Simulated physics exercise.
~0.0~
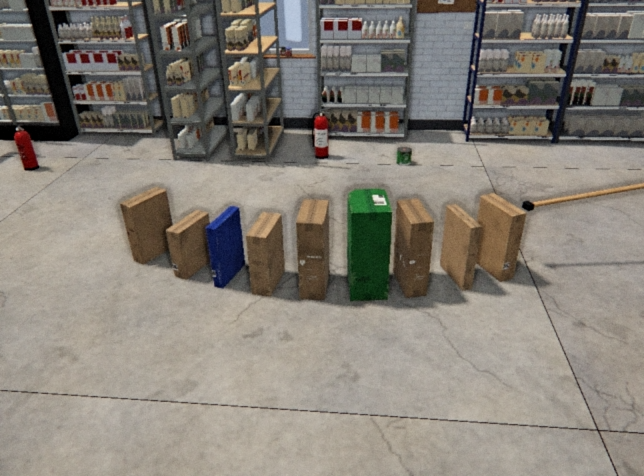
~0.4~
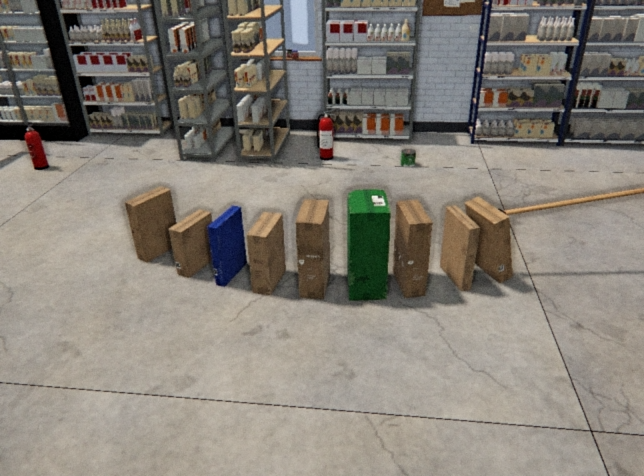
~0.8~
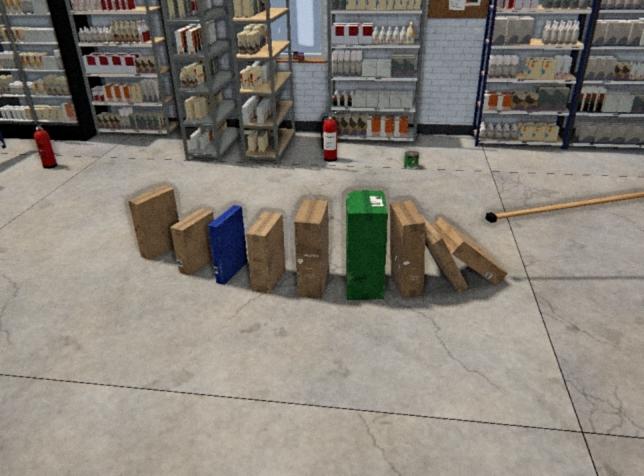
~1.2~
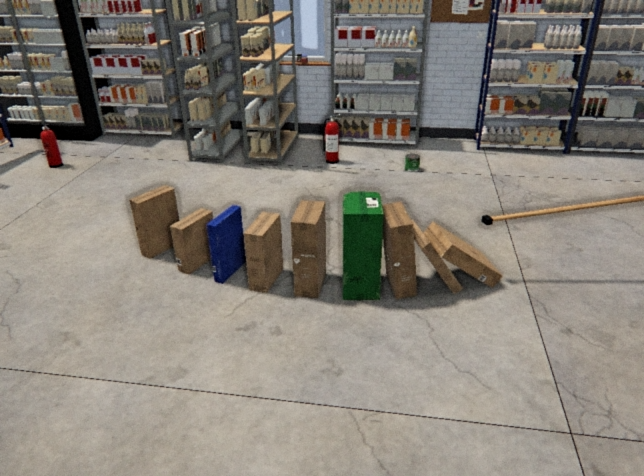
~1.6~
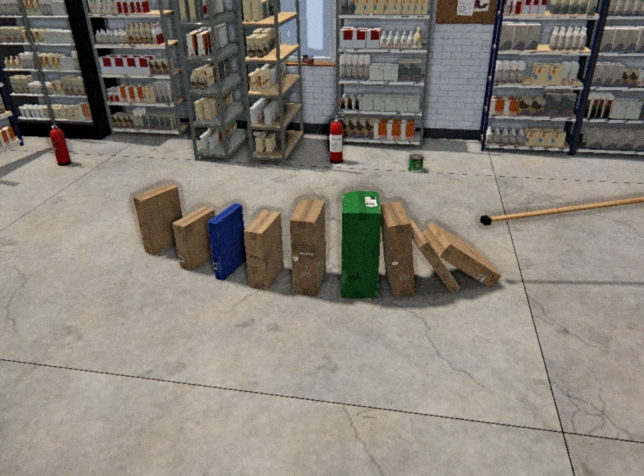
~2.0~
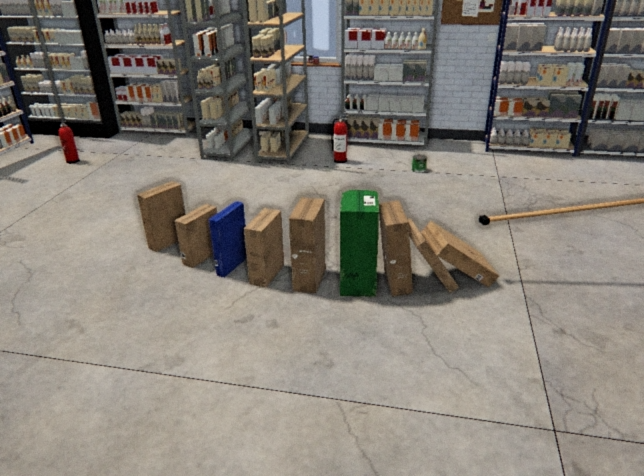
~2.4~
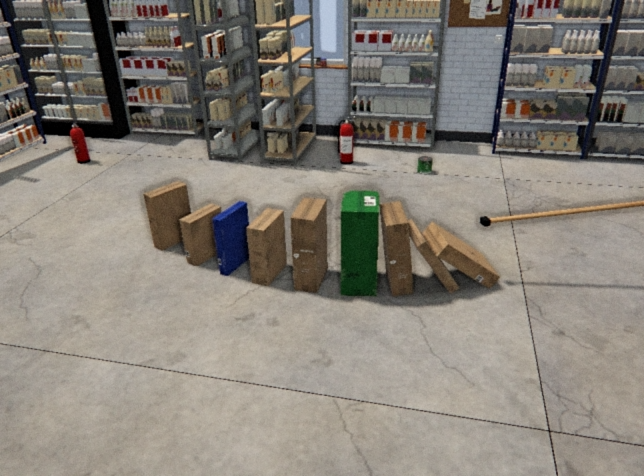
A pole pushes the rightmost carton in a curved row of nine upright cartons, tipping it left onto its neighbor, which leans against the next brown one; the toppling stops there, and the green and blue cartons stay standing with the rest.
